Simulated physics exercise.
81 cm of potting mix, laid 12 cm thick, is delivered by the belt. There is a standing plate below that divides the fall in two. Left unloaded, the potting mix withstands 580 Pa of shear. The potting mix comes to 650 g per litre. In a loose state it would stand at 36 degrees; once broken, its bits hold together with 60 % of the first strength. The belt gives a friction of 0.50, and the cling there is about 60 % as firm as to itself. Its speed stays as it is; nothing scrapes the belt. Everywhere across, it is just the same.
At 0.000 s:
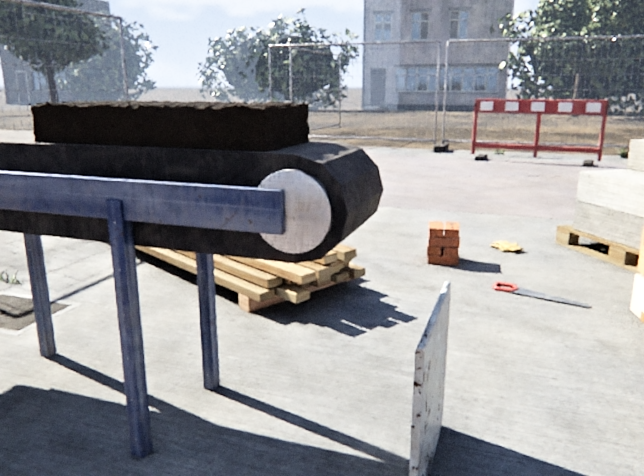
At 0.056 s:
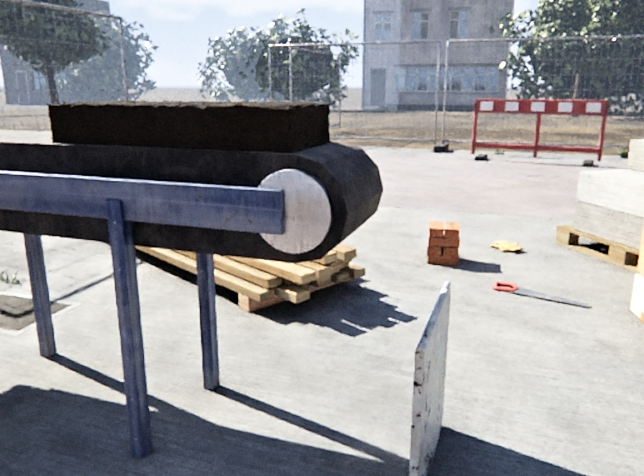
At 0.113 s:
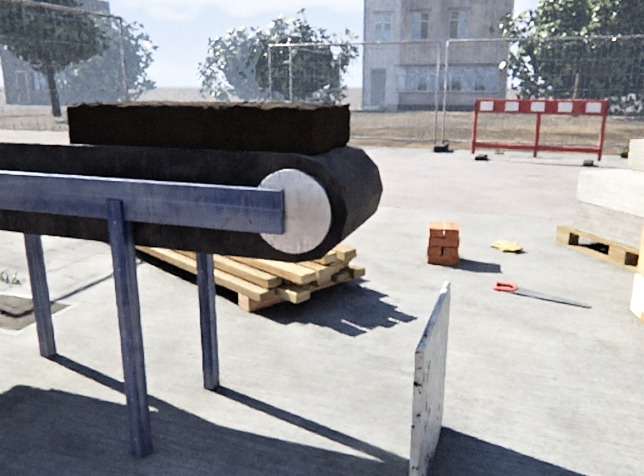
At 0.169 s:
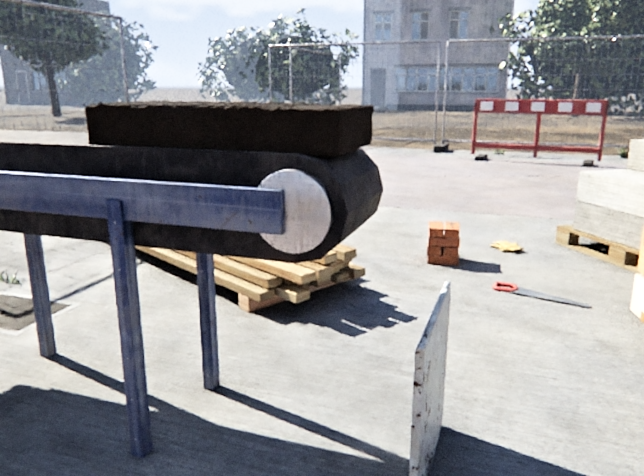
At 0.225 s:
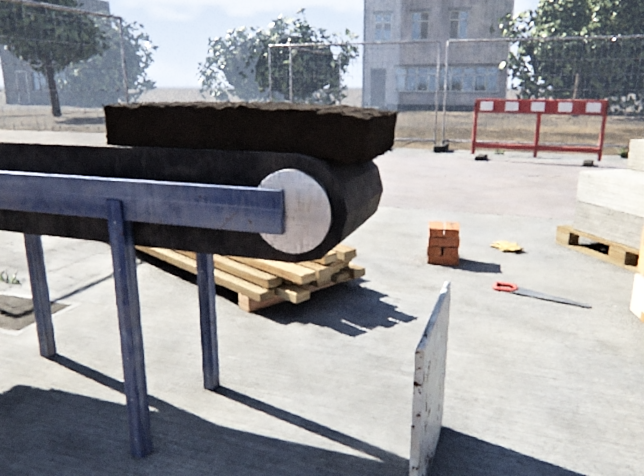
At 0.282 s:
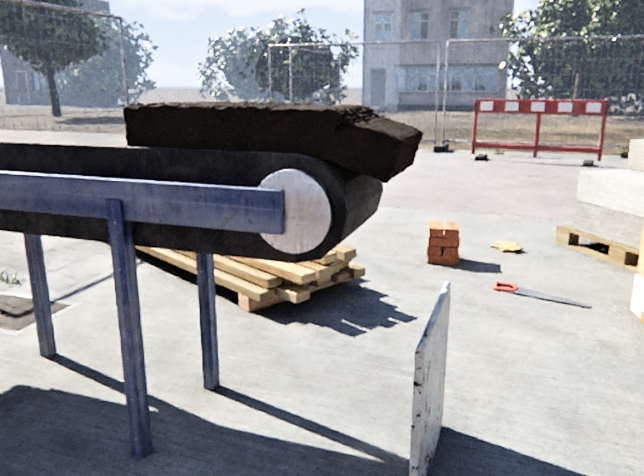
The clip opens on a dark slab of potting mix lying on a black conveyor belt in a paved yard, with an upright plate standing below. The belt carries the slab steadily right until its front overhangs the end roller, where it bends downward and cracks across the top.
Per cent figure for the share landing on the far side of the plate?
Close to 100 percent.
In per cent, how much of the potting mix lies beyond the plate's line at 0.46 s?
I'd say close to 18 %.
By 0.46 s, 18 % is beyond the plate's line.
By 0.67 s, 49 % is beyond the plate's line.
By 0.87 s, 82 % is beyond the plate's line.
By 1.08 s, 100 % is beyond the plate's line.
By 2.24 s, at the end, 100 % is beyond the plate's line.
